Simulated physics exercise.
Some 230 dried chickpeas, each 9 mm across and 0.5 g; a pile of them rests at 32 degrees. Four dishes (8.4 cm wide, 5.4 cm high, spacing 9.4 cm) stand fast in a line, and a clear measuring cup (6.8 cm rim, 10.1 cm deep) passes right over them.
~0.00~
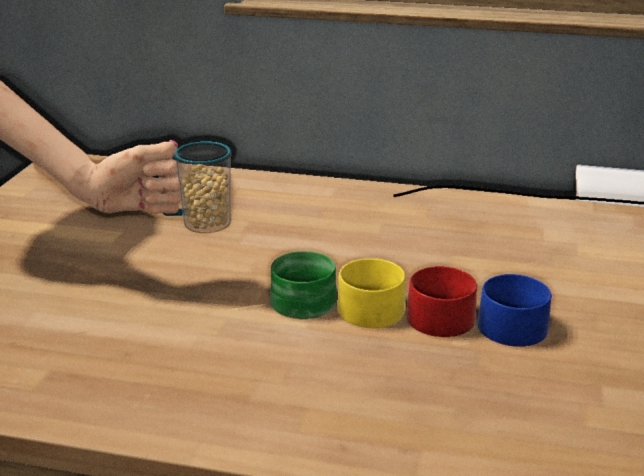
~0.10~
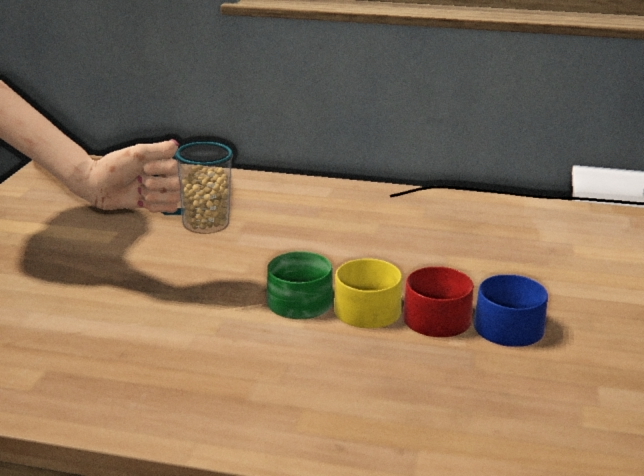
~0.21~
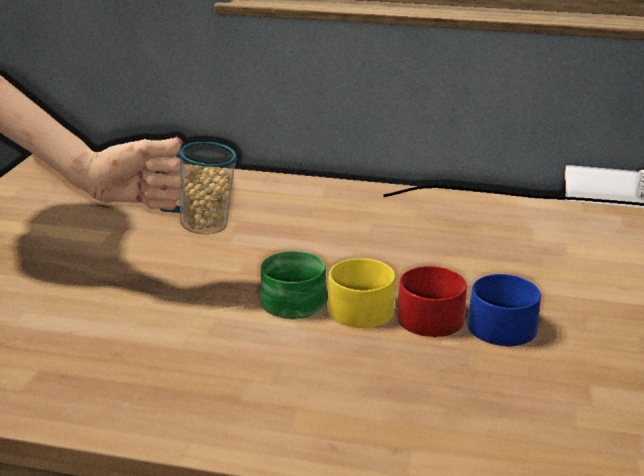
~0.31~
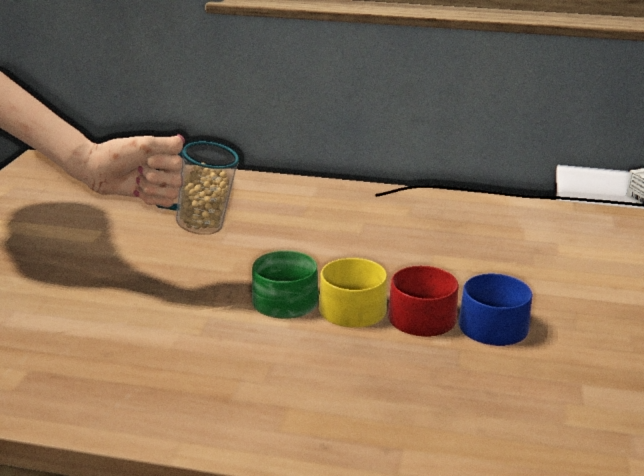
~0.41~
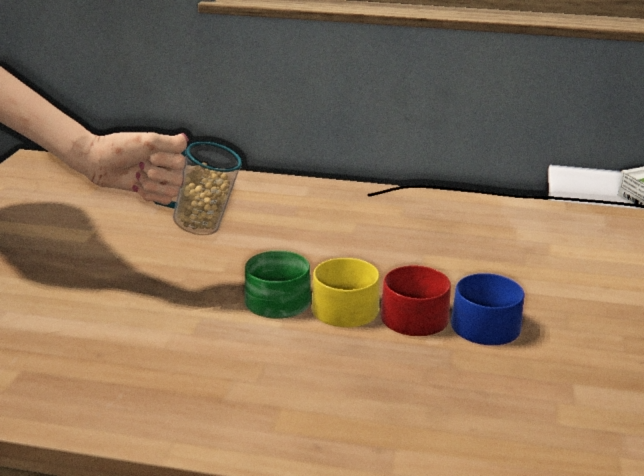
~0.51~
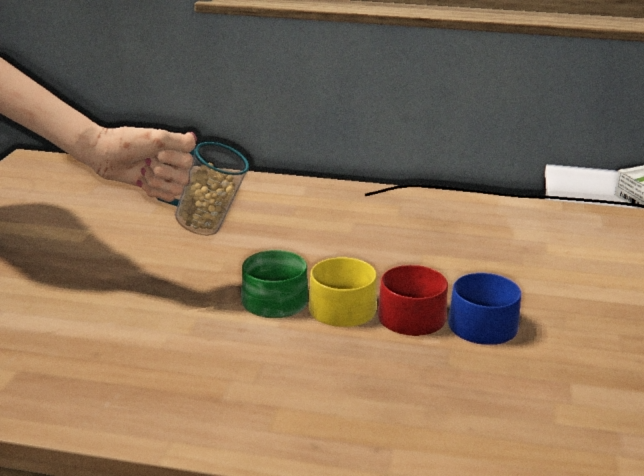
On a wooden tabletop, a hand tilting a clear cup of chickpeas gradually rightward beside green, yellow, red and blue dishes.
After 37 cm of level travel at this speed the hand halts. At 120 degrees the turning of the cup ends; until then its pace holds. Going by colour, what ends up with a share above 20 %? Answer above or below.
Red: Above, blue: Below, green: Below, yellow: Below, counter: Below.
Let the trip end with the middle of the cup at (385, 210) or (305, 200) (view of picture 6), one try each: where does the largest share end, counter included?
The winner: Red; yellow.
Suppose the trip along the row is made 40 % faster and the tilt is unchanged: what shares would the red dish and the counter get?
Then: Red 0, counter 10.
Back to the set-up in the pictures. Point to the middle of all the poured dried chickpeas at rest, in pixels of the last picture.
Near (420, 302).
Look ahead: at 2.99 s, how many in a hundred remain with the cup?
About 0 per cent.
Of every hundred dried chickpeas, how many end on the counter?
Roughly 5 per cent.
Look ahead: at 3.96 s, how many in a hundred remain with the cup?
About 0 per cent.
After 2.00 s, tilt 94 degrees; cup holds 100 %.
Then, at 2.99 s, tilt 120 degrees; cup holds 0 %, red 95 %.
Then, at 3.96 s, tilt 120 degrees; cup holds 0 %, red 95 %.
In the end, at 4.3 s, red 95 %, blue 0 %, green 0 %, yellow 0 %, counter 5 %.
